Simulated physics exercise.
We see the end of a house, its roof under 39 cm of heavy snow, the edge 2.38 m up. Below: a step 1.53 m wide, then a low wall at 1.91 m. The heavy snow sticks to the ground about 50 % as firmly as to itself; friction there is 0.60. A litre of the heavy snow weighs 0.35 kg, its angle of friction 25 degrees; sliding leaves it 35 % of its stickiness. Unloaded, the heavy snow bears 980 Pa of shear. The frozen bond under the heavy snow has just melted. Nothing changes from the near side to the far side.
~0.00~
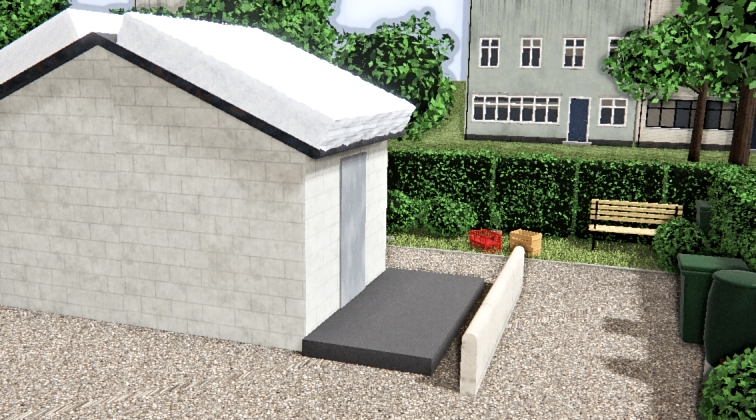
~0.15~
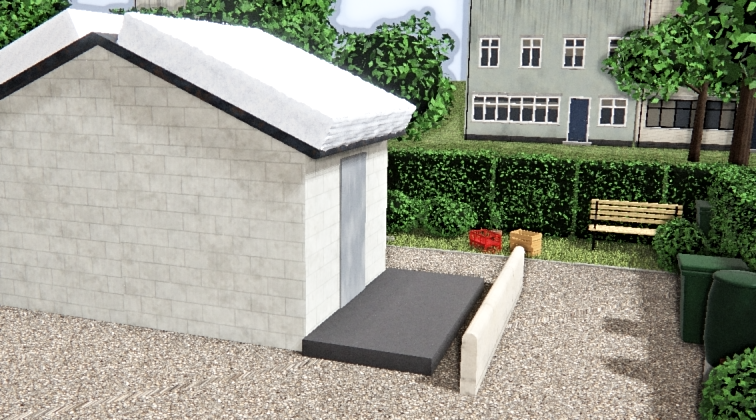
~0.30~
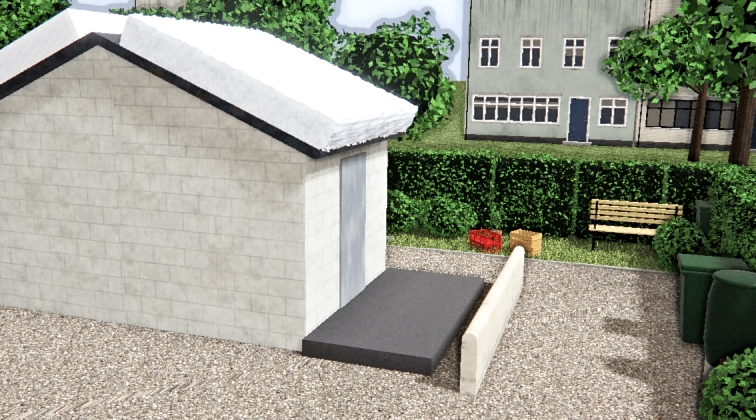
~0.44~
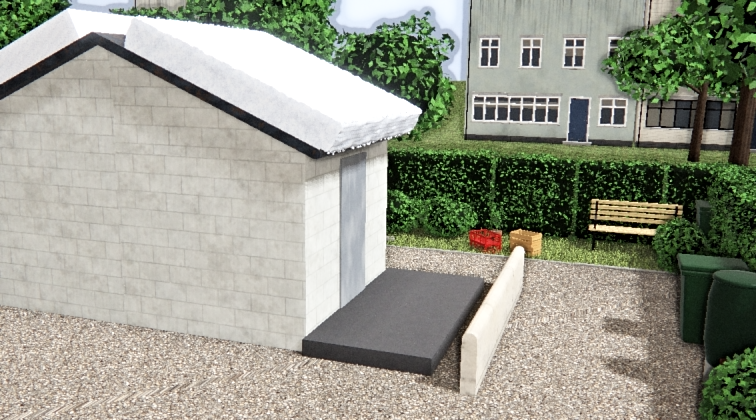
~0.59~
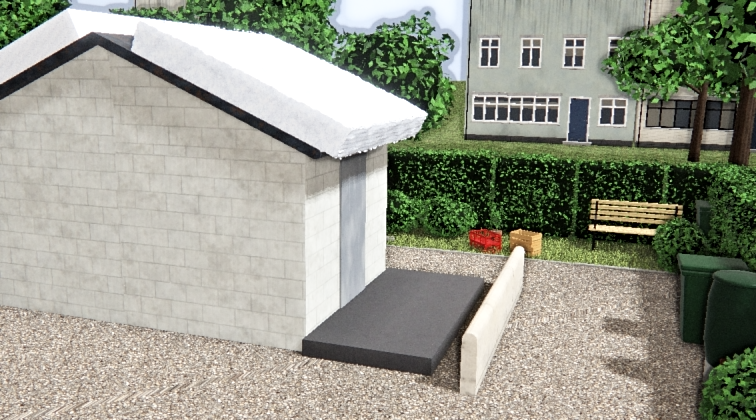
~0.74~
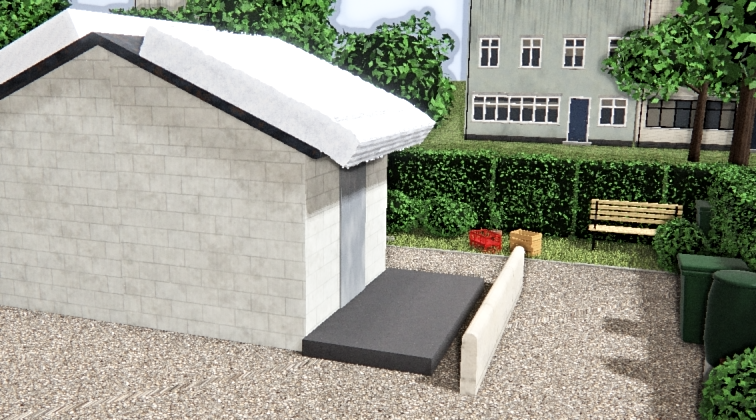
Thick white snow on the roof of a pale block building sliding slowly down toward the right, overhanging the eave and cracking.
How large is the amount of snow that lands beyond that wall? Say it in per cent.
Close to 21 per cent.
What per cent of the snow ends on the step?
Some 50 per cent.
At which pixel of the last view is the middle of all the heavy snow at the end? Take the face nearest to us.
At about (444, 344).
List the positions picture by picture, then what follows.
Foremost bit of the heavy snow at (332, 117), 2 % of it past the eaves, in one piece, in the first frame.
Foremost bit of the heavy snow at (333, 118), its middle shifted 1.2 cm, 3 % of it past the eaves, in one piece, in the second frame.
Foremost bit of the heavy snow at (335, 120), its middle shifted 4.9 cm, 4 % of it past the eaves, in one piece, in the third frame.
Foremost bit of the heavy snow at (341, 123), its middle shifted 11 cm, 6 % of it past the eaves, in one piece, in the fourth frame.
Foremost bit of the heavy snow at (349, 128), its middle shifted 21 cm, 10 % of it past the eaves, in one piece, in the fifth frame.
Foremost bit of the heavy snow at (360, 144), its middle shifted 34 cm, 14 % of it past the eaves, cracking, in the sixth frame.
After 1.15 s, 86 % is still on the roof and 0 % is past the low wall.
After 1.63 s, 60 % is still on the roof and 0 % is past the low wall.
After 2.12 s, 17 % is still on the roof and 0 % is past the low wall.
After 2.60 s, none is still on the roof and 17 % is past the low wall.
After 3.80 s, none is still on the roof and 21 % is past the low wall.
